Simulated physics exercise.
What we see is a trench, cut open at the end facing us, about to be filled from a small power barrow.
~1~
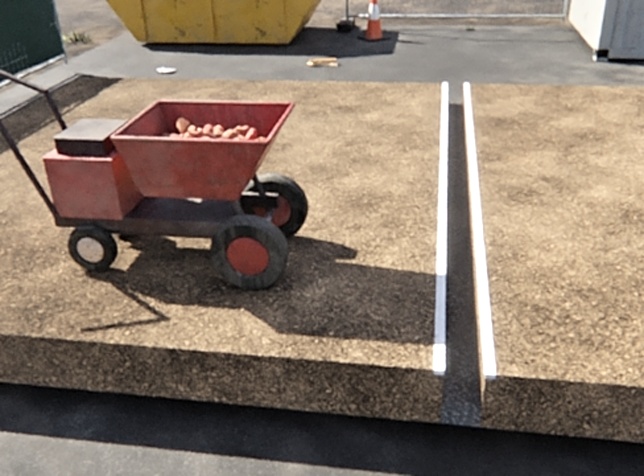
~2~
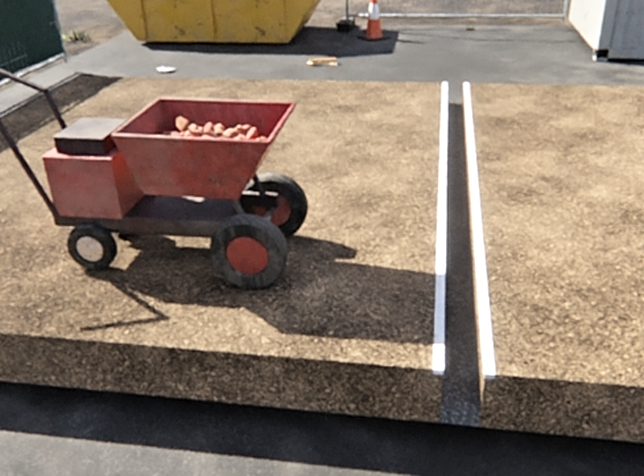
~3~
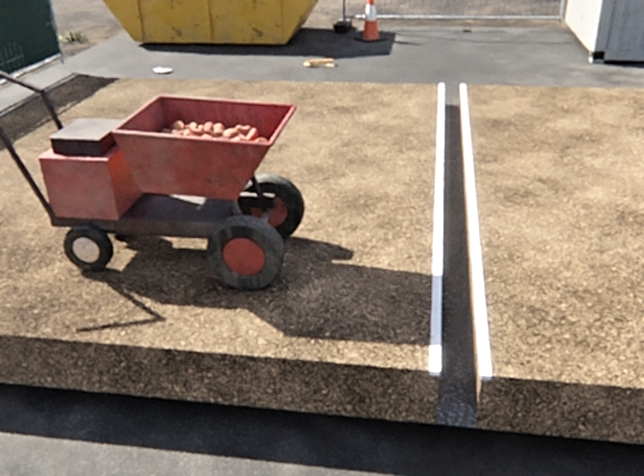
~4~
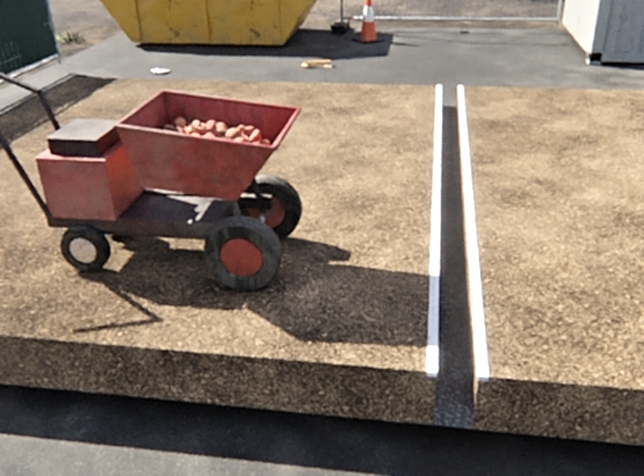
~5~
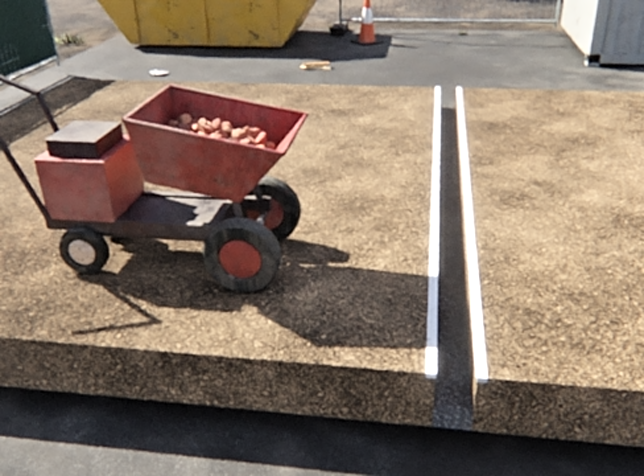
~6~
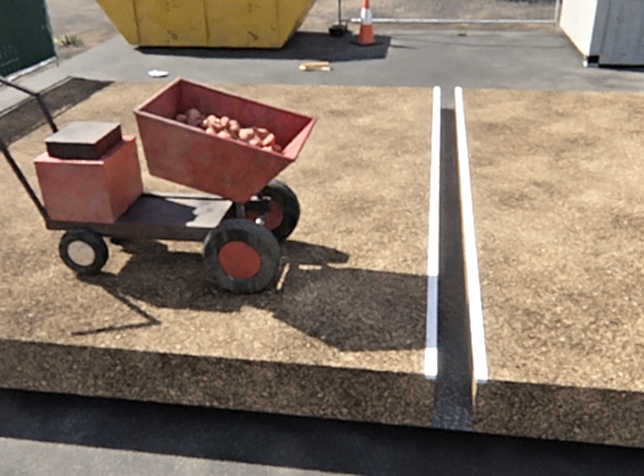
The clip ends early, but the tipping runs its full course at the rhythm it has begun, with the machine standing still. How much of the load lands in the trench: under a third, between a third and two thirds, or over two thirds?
Not even a third of the load lands in the trench.
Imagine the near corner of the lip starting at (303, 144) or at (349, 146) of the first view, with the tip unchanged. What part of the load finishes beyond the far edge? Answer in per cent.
Roughly 0 percent first, then roughly 20 percent.
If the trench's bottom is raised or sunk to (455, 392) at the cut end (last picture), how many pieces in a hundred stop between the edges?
Around 10 per cent.
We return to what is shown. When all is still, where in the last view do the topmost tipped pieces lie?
Roughly at (396, 247).
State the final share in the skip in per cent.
Roughly 30 per cent.
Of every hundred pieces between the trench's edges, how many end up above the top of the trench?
Close to 0 per cent.
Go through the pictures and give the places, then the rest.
In the first frame, lip of the skip (267, 143), level; top of the load (213, 140), lumps of rubble; first edge of the trench (440, 325); far edge (487, 329), the trench under half as wide as the skip, and about as deep as wide.
In the second frame, lip of the skip (268, 143), level; top of the load (214, 139).
In the third frame, lip of the skip (270, 145), tipped barely; top of the load (210, 139).
In the fourth frame, lip of the skip (275, 149), tipped a little; top of the load (198, 143).
In the fifth frame, lip of the skip (283, 154), tipped a little; top of the load (203, 142).
In the sixth frame, lip of the skip (293, 160), tipped clearly; top of the load (201, 134); first edge of the trench (432, 329); far edge (478, 333).
Just after the last frame, skip tipped steeply; every one in the skip.
A moment on, skip tipped right over; the larger part in the skip; about a tenth short of the trench.
Further on, skip tipped right over; roughly a third in the skip; roughly half short of the trench; about a tenth in or heaped over the trench; just a few beyond it.
When it is over, skip tipped right over; roughly a third in the skip; roughly half short of the trench; about a tenth in or heaped over the trench; just a few beyond it.
